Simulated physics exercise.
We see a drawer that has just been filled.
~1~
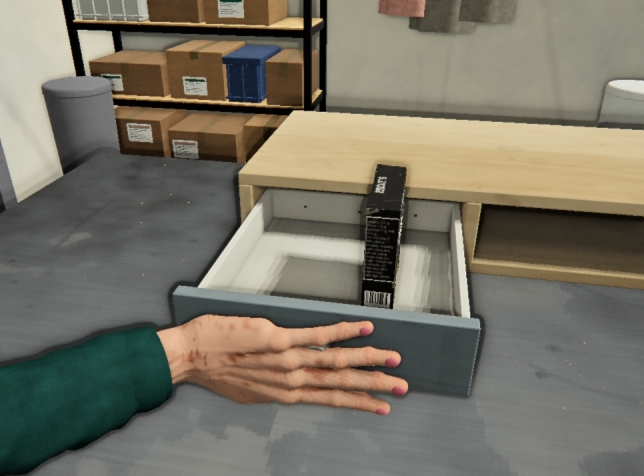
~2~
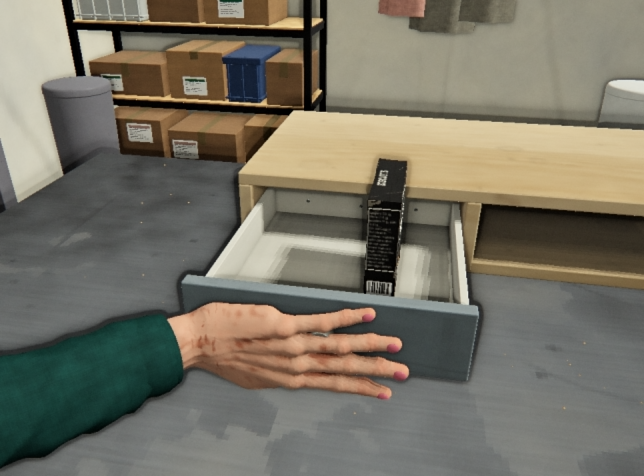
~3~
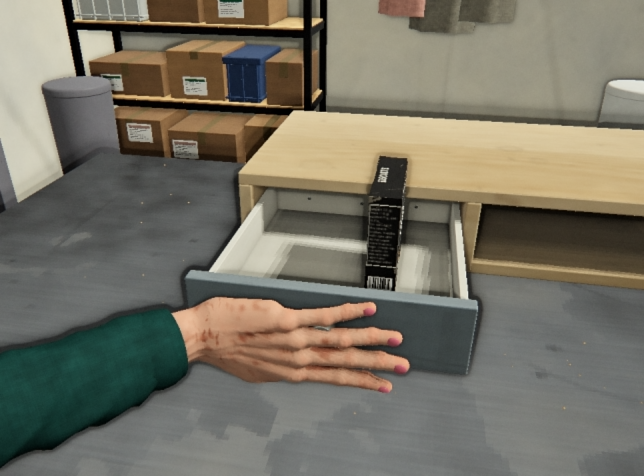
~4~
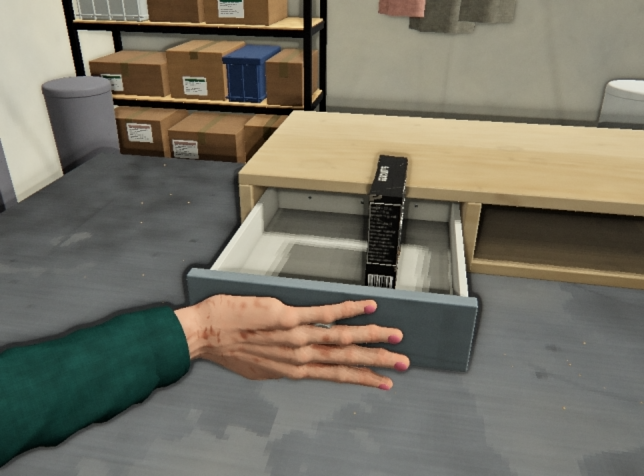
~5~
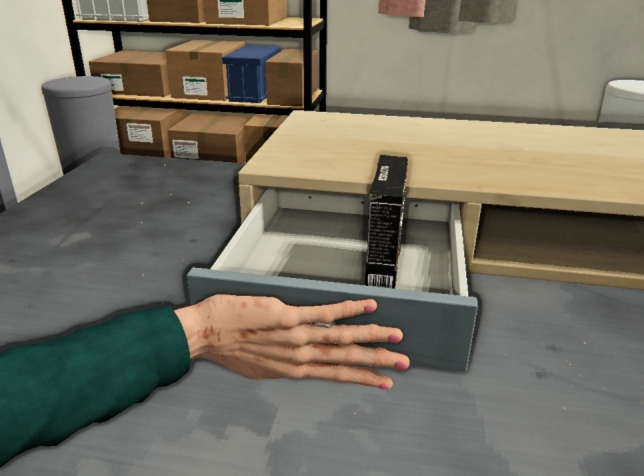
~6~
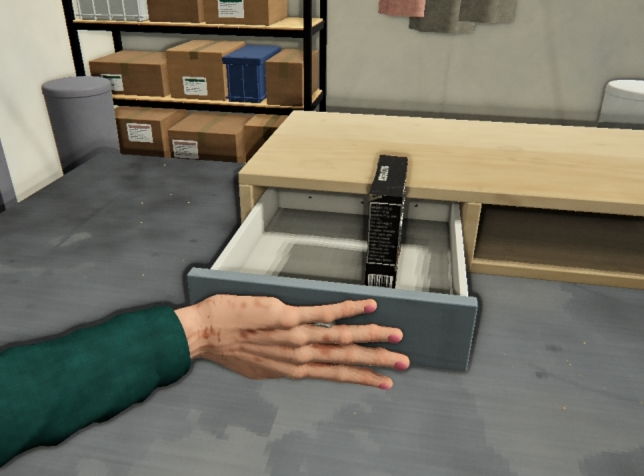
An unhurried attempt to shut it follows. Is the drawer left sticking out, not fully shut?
Yes, it stays partly open.
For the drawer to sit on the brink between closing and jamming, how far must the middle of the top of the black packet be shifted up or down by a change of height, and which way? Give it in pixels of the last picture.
Move it 52 pixels downward and it flips.
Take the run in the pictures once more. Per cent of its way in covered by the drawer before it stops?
35 in a hundred, roughly.
Then, 0.36 s after the last picture, drawer starting in.
At rest, the drawer will not close.
